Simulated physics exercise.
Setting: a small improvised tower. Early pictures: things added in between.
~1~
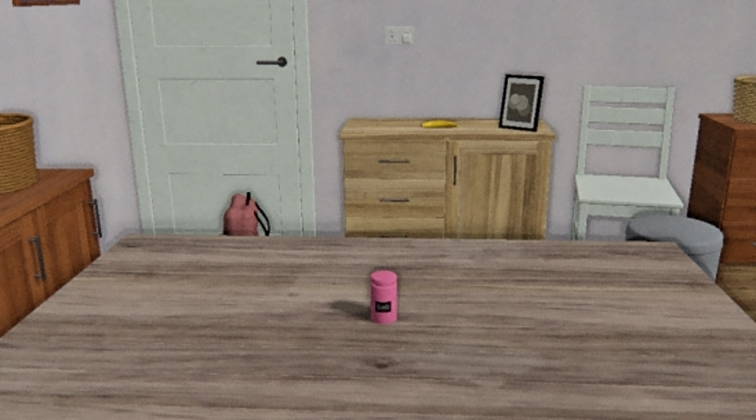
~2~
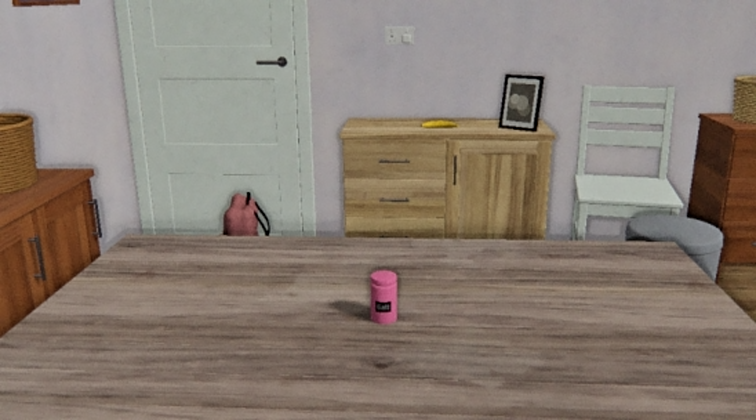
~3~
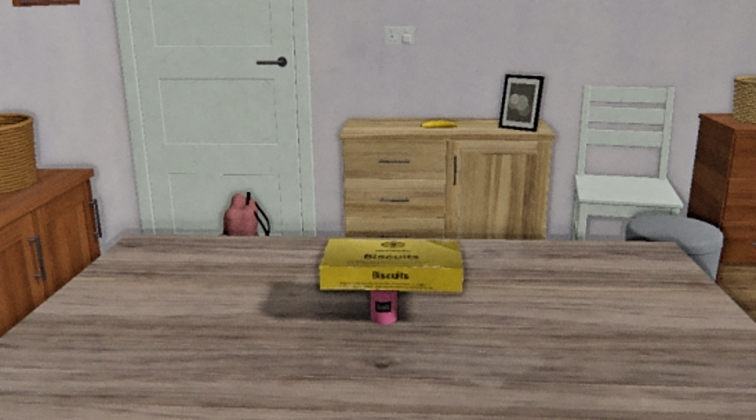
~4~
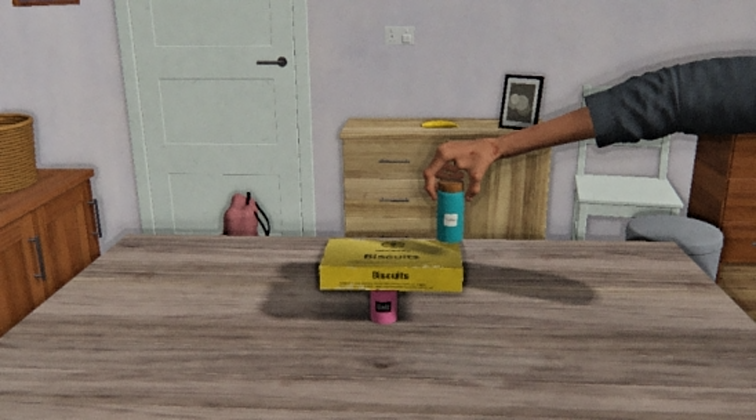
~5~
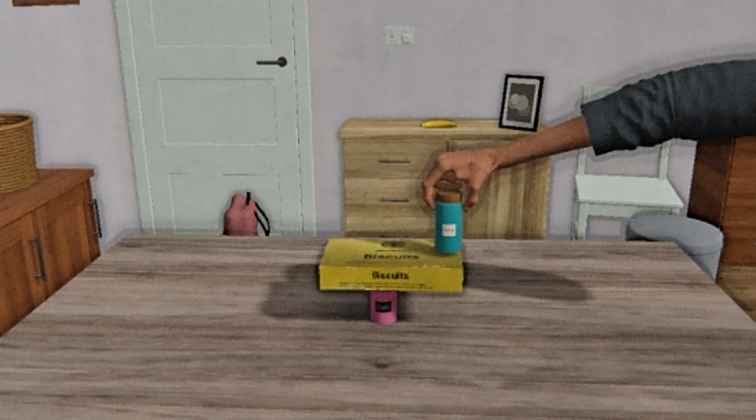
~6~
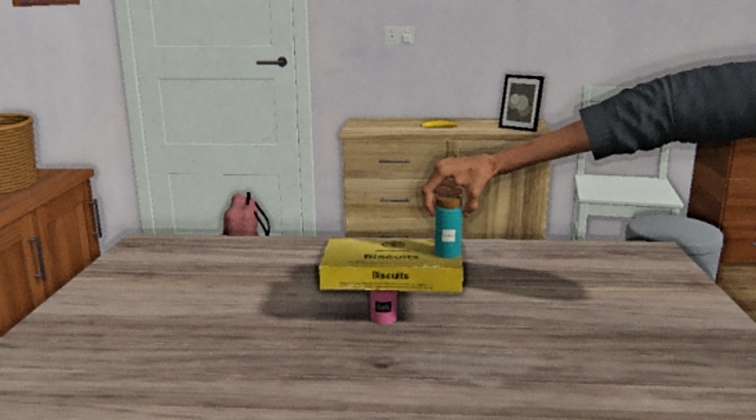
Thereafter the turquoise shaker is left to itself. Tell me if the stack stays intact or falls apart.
The stack falls apart.
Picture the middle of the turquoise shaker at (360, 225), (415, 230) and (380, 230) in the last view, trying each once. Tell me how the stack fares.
Case 1: Stable; case 2: Collapse; case 3: Stable.
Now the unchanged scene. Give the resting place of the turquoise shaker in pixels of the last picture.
Look near (493, 307) in the final picture.
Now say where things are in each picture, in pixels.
In the first frame, the last thing is not in view yet.
In the second frame, the last thing is not in view yet.
In the third frame, the last thing is not in view yet; yellow packet (392, 264).
The fourth frame shows on its way; turquoise shaker (450, 210); yellow packet (392, 264).
The fifth frame shows on its way; turquoise shaker (448, 220); yellow packet (392, 264).
The sixth frame shows set down, still held; turquoise shaker (448, 226); yellow packet (392, 264).
Then, 0.30 s past the last view, turquoise shaker now fallen; yellow packet rocked 41° from its first pose.
Then, 0.40 s past the last view, yellow packet rocked 56° from its first pose.
Finally, fallen, turquoise shaker; down or leaning hard in the stack, yellow packet; pink shaker still in place. Final places as the last picture's camera would see them, turquoise shaker near (493, 307). The stack gives way.
